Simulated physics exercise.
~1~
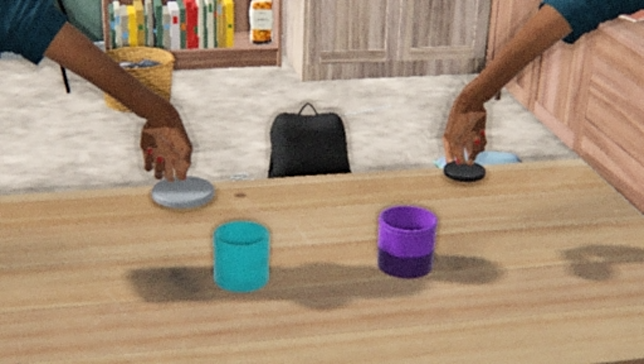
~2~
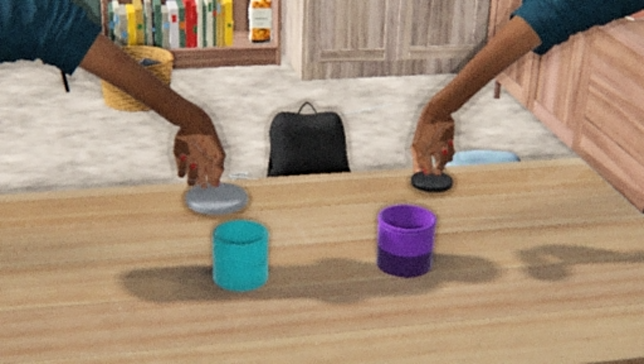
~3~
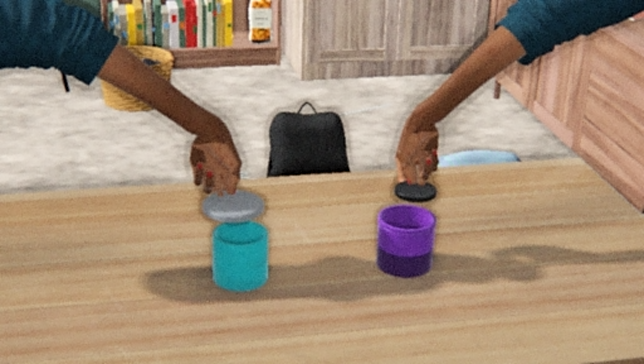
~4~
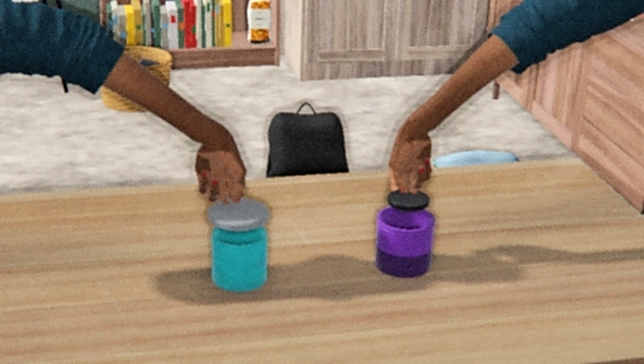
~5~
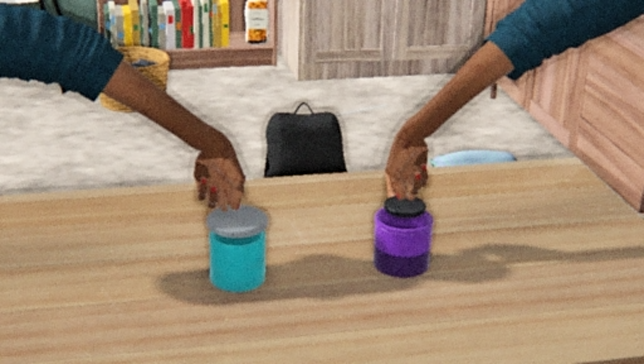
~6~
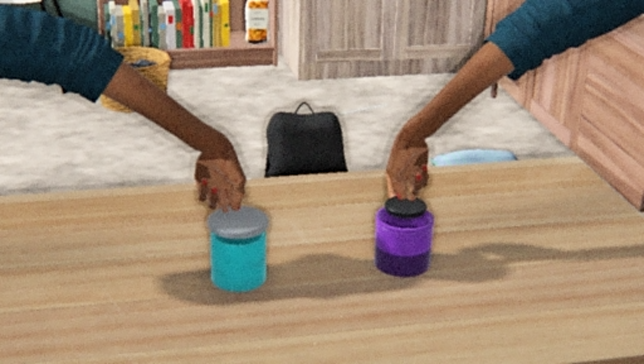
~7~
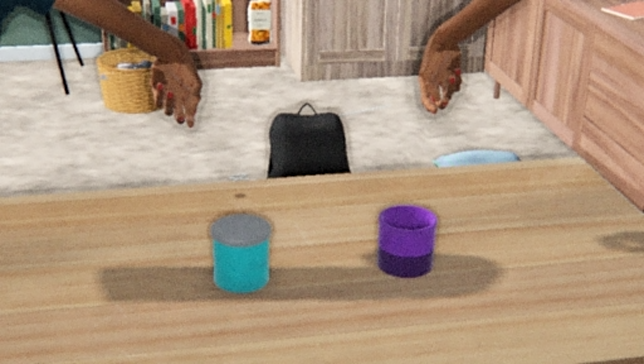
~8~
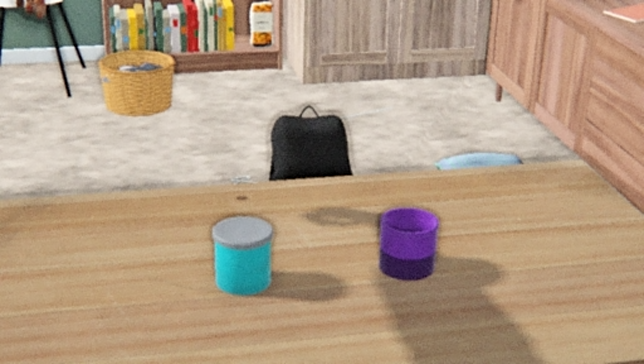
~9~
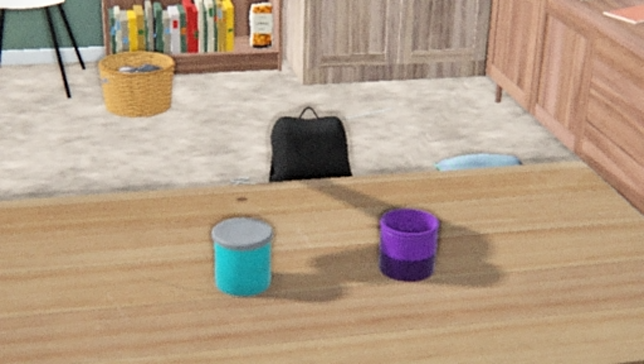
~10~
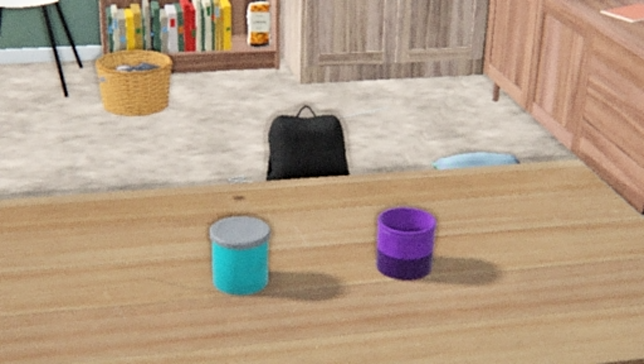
Two hands lowered a grey lid onto a teal cup and a smaller black disc onto a purple jar, then let go and drew away, leaving the grey lid resting on the left rim while the black one dropped inside the jar.
